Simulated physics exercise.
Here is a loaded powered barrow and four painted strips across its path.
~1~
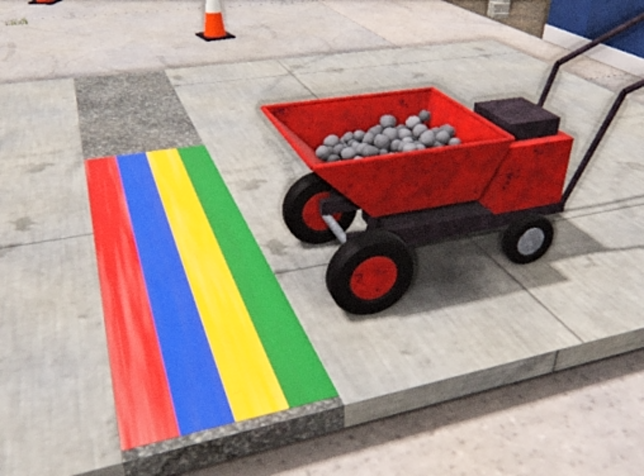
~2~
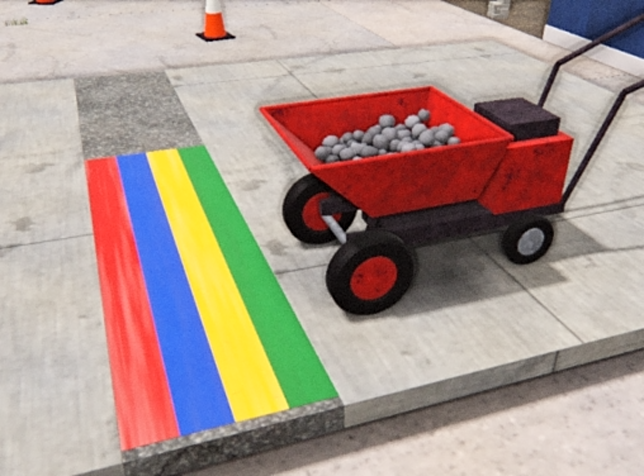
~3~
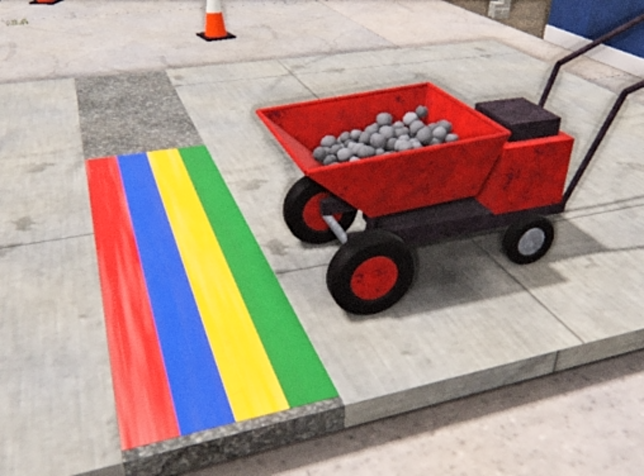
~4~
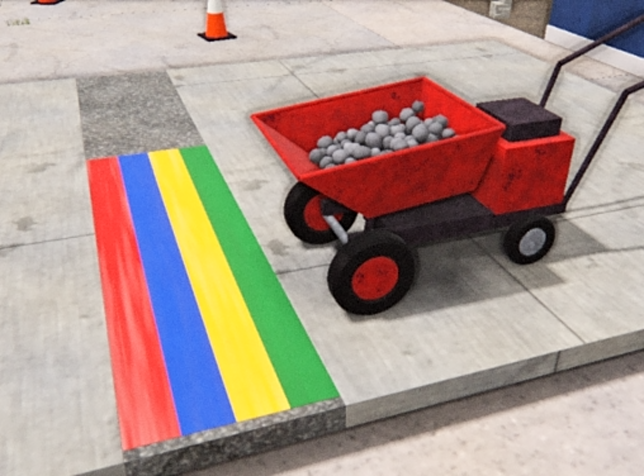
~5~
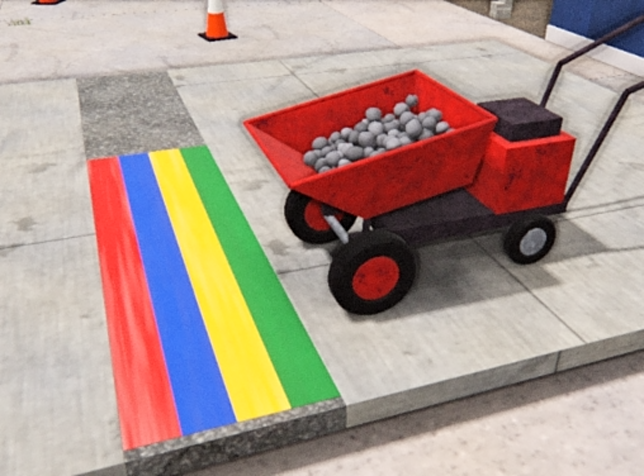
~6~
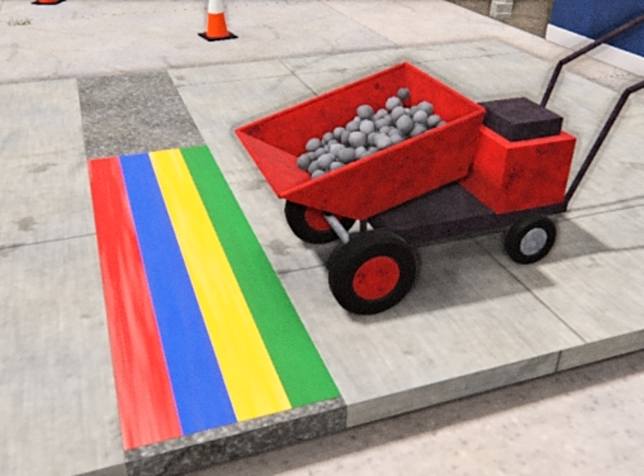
Red skip of a powered barrow loaded with round grey cobbles tilting forward to the left, beside four painted strips on paving.
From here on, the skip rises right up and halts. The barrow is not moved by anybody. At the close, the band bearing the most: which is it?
It is the blue band.
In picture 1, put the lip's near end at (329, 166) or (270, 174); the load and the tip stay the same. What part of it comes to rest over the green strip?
In turn, around 0 per cent and 0 per cent.
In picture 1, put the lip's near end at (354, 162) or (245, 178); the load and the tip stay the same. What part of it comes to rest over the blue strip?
About 20 per cent, then about 10 per cent.
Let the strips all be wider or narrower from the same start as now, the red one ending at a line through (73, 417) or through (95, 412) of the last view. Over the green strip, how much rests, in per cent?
Roughly 0 per cent first, then 0 per cent.
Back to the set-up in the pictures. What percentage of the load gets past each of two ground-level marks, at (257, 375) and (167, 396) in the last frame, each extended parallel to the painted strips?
Some 70 and some 20 per cent, respectively.
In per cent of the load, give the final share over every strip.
The green strip carries 0 per cent, the yellow strip 10 per cent, the blue strip 35 per cent and the red strip 20 per cent.
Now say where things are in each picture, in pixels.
The first picture shows lip of the skip at (313, 168), level; top of the load at (396, 146), round cobbles; green strip at (294, 360); yellow strip at (246, 371); blue strip at (195, 383); red strip at (142, 395).
The second picture shows lip of the skip at (311, 170), level; top of the load at (396, 146).
The third picture shows lip of the skip at (307, 173), tipped barely; top of the load at (414, 147).
The fourth picture shows lip of the skip at (300, 179), tipped a little; top of the load at (410, 144).
The fifth picture shows lip of the skip at (291, 186), tipped a little; top of the load at (414, 129).
The sixth picture shows lip of the skip at (281, 196), tipped clearly; top of the load at (417, 134); green strip at (297, 360); yellow strip at (248, 371); blue strip at (198, 383); red strip at (145, 395).
Soon, skip tipped steeply; all in the skip.
A while on, skip tipped right over; most in the skip; a small part over the yellow strip; a small part over the blue strip; a stray few over the red strip.
Towards the end, skip tipped right over; about a quarter in the skip; a small part over the yellow strip; about a third over the blue strip; about a quarter over the red strip; a small part off the paint.
Finally, skip tipped right over; about a quarter in the skip; none over the green strip; a small part over the yellow strip; about a third over the blue strip; about a quarter over the red strip; a small part off the paint.
